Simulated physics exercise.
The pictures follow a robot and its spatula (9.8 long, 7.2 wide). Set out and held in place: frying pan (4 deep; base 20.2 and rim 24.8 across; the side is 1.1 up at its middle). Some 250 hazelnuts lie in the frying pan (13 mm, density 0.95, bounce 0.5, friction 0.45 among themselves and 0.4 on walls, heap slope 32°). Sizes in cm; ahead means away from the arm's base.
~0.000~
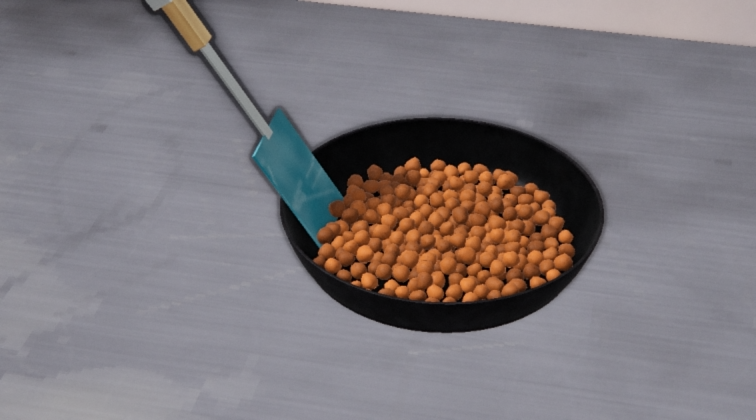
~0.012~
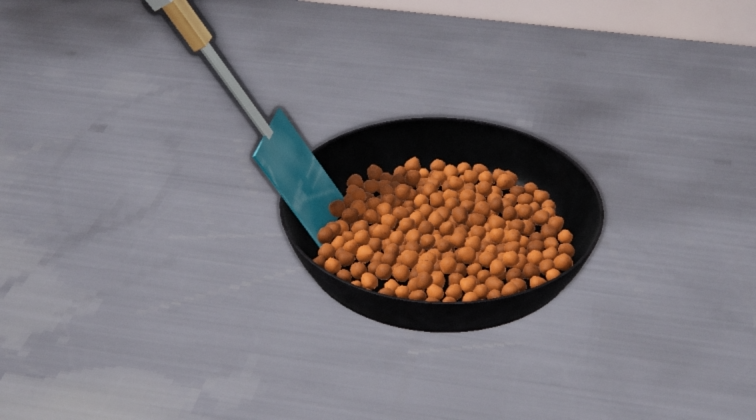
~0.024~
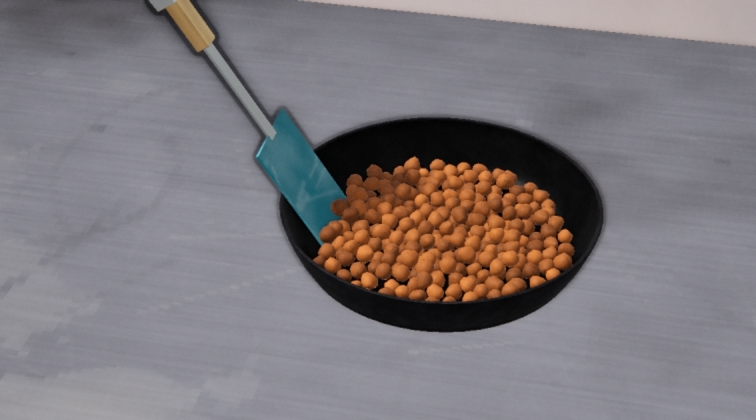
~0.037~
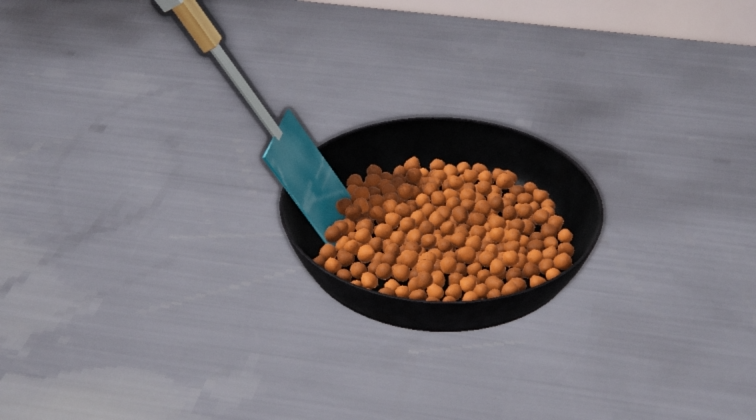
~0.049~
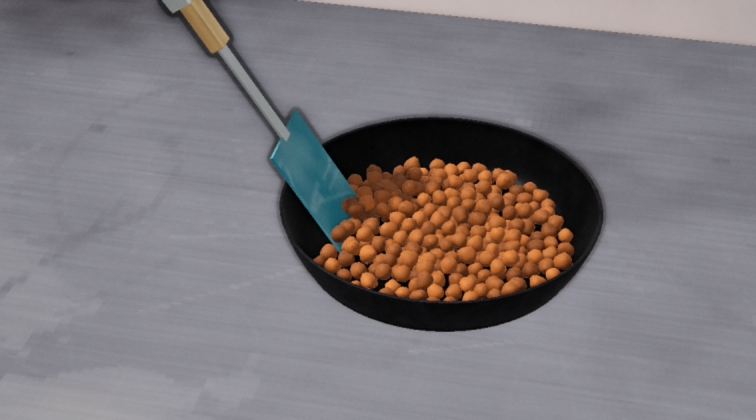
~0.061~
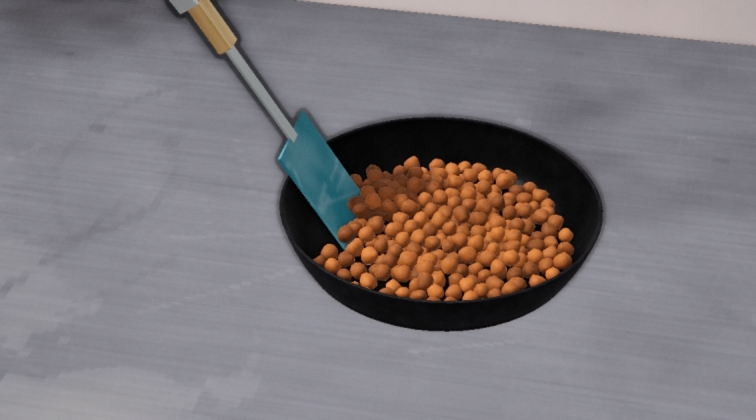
On a gray streaked surface, a teal spatula with a wooden grip, tilted into a black frying pan of round brown nuts, slid slightly to the right through the left edge of the heap.
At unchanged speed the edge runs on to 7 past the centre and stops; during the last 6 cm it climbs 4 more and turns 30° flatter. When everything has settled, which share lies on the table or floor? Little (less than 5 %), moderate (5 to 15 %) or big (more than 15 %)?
On the table or floor the share is little, less than 5 %.
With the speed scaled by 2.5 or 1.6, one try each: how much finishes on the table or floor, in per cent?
About 15 and 10 per cent.
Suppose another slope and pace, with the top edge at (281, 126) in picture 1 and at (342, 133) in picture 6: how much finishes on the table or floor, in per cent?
Some 15 per cent.
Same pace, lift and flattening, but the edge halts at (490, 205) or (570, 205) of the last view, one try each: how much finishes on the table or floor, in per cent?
Some 0 and 10 per cent.
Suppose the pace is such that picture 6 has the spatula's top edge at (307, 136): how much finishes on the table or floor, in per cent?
Some 10 per cent.
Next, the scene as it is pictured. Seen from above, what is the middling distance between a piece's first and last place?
Roughly 2 cm.
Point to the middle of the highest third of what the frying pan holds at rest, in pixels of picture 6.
Near (535, 227).
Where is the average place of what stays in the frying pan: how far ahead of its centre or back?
About 3.5 cm ahead.
After 0.16 s, sloping 57°, highest piece 4 above the table; 253 in the frying pan.
After 0.26 s, sloping 45°, highest piece 5 above the table; 253 in the frying pan.
After 0.51 s, sloping 27°, highest piece 5 above the table; 253 in the frying pan.
After 1.56 s, sloping 27°, highest piece 4 above the table; 253 in the frying pan.
At rest, 253 in the frying pan. That is 0 % on the table or floor.
